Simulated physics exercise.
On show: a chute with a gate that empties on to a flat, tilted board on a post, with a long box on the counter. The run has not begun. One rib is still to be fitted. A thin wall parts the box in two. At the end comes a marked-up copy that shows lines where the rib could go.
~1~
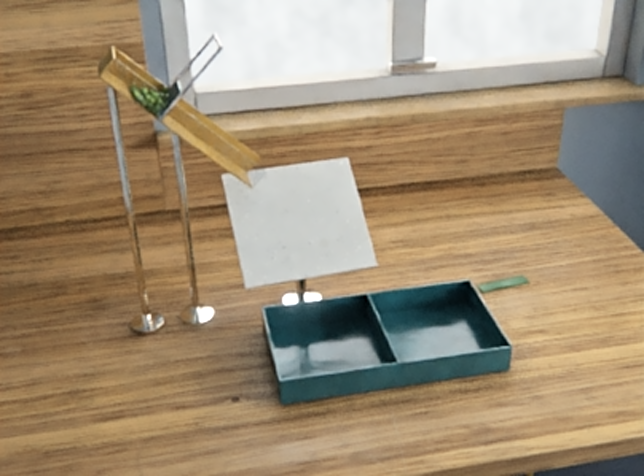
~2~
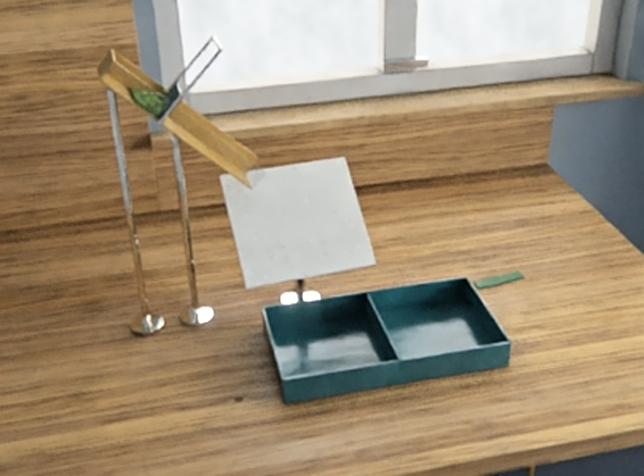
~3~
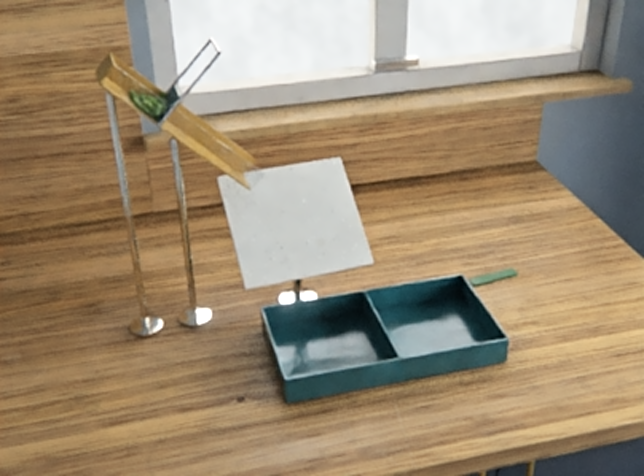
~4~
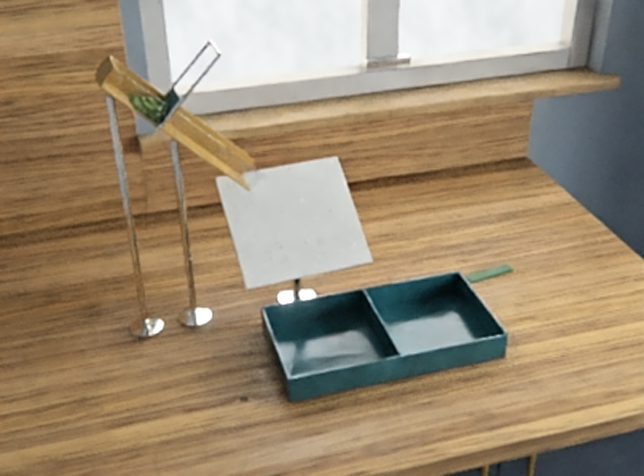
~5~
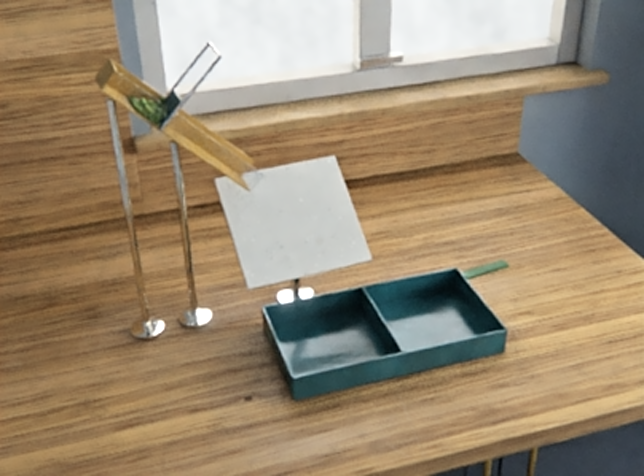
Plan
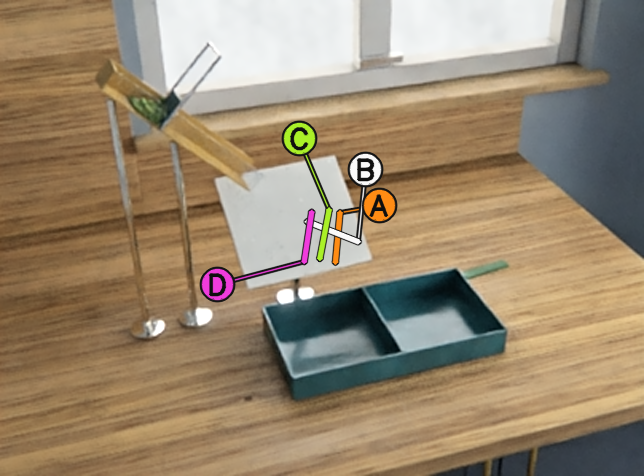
In this clip, a wooden chute holds small green pieces behind a shut gate, above a tilted pale board and a divided teal box on a wooden counter; the view shifts slightly, but nothing on the counter visibly moves.
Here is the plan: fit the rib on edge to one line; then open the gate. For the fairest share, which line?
Best: B.
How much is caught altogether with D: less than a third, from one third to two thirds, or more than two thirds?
More than two thirds.
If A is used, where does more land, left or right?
More lands on the left.
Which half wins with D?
The left half.
On the marked copy, line A from (340, 212) to (335, 262); line B from (307, 221) to (358, 241); line C from (329, 209) to (319, 258); line D from (311, 212) to (304, 261).
For line A, of what is caught, nearly all in the left half, a stray few in the right.
For line B, of what is caught, about two thirds in the left half, about a third in the right.
For line C, of what is caught, nearly all in the left half, a stray few in the right.
For line D, of what is caught, nearly all in the left half, a small part in the right.
